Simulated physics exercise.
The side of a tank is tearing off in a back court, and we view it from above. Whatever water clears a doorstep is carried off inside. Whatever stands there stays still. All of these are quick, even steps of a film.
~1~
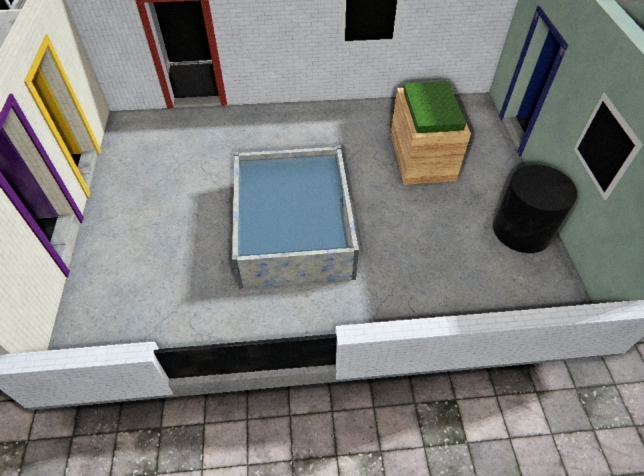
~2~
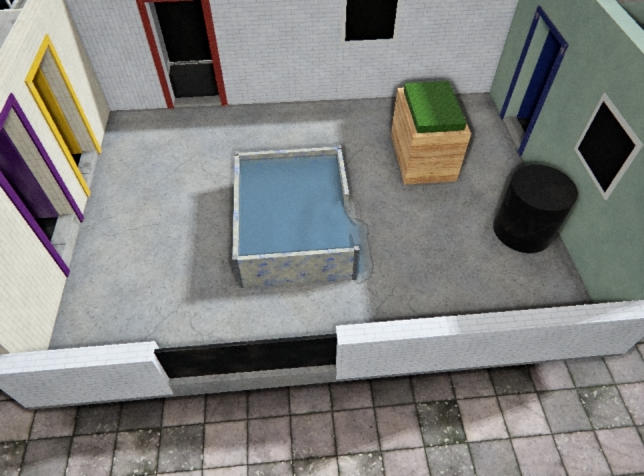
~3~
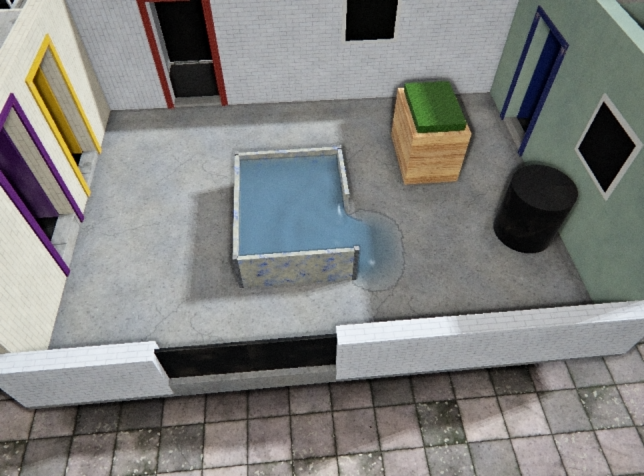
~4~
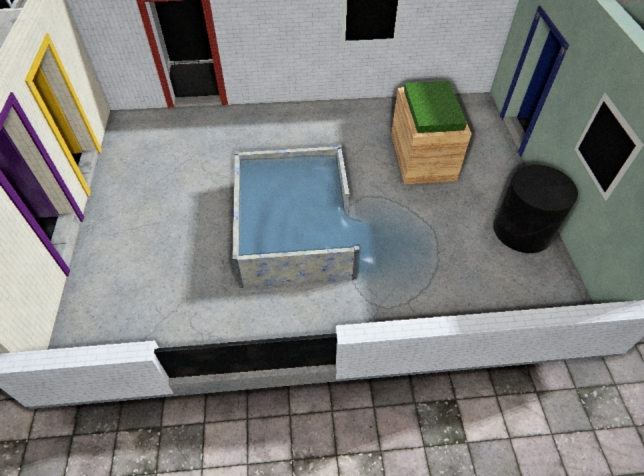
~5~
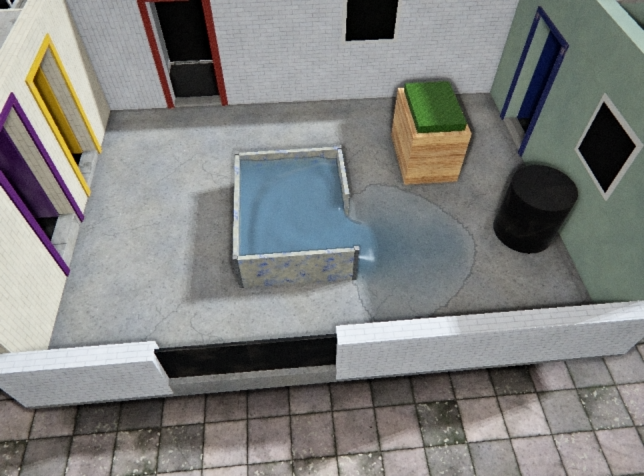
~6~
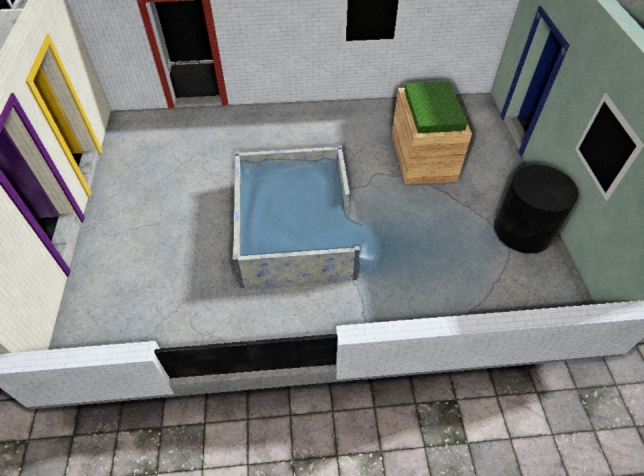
At first, a square tank of still blue water sits in a walled court, near a green-topped wooden crate and a black drum. Its right side breaks open and water pours through the gap, then spreads rightward across the grey floor in a widening, thinning sheet toward the drum.
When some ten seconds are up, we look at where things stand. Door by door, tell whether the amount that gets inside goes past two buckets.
Result: The red door stays within two buckets of inflow, the yellow door stays within two buckets of inflow, the blue door passes two buckets of inflow, the purple door stays within two buckets of inflow.
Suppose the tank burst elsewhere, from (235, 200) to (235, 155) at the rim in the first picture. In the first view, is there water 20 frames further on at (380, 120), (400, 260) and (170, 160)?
The first point is spared, the second spared, the third soaked.
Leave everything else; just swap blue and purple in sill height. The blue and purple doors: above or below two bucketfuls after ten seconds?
Result - blue door: Stays within the limit; purple door: Stays within the limit.
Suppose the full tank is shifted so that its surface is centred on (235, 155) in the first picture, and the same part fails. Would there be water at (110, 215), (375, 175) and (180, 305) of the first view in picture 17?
Parched, soaked, parched.
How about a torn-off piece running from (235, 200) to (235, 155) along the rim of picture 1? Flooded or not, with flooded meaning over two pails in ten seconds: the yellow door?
Yellow door: Tops the limit.
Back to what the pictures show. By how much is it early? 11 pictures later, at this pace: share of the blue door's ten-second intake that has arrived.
Around 0 in a hundred.
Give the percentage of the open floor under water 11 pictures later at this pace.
Estimate: Some 30 in a hundred.
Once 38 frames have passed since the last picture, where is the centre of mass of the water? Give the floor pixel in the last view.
Roughly (420, 219).
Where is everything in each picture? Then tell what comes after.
Still water in the water tank at (292, 202), in the first picture.
Water pours out at (348, 241) and has run to (356, 222), in the second picture.
Water pours out at (348, 242) and has run to (386, 220), in the third picture.
The front is at (428, 233), out from the gap at (348, 242), in the fourth picture.
The front is at (469, 252), out from the gap at (348, 242), in the fifth picture.
Water pours out at (348, 242) and has run to (503, 247), in the sixth picture.
A moment on, water covers 25 % of the floor; the red door not reached, the yellow door not reached, the blue door not reached, the purple door not reached.
Next, water covers 30 % of the floor; the red door not reached, the yellow door not reached, the blue door wet at the sill, nothing in, the purple door not reached.
Then, water covers 35 % of the floor; the red door not reached, the yellow door not reached, the blue door under two buckets in, the purple door not reached.
Later, water covers 55 % of the floor; the red door not reached, the yellow door not reached, the blue door under two buckets in, the purple door not reached.
In the end, water covers 85 % of the floor; the red door wet at the sill, nothing in, the yellow door not reached, the blue door over two buckets in, the purple door wet at the sill, nothing in.
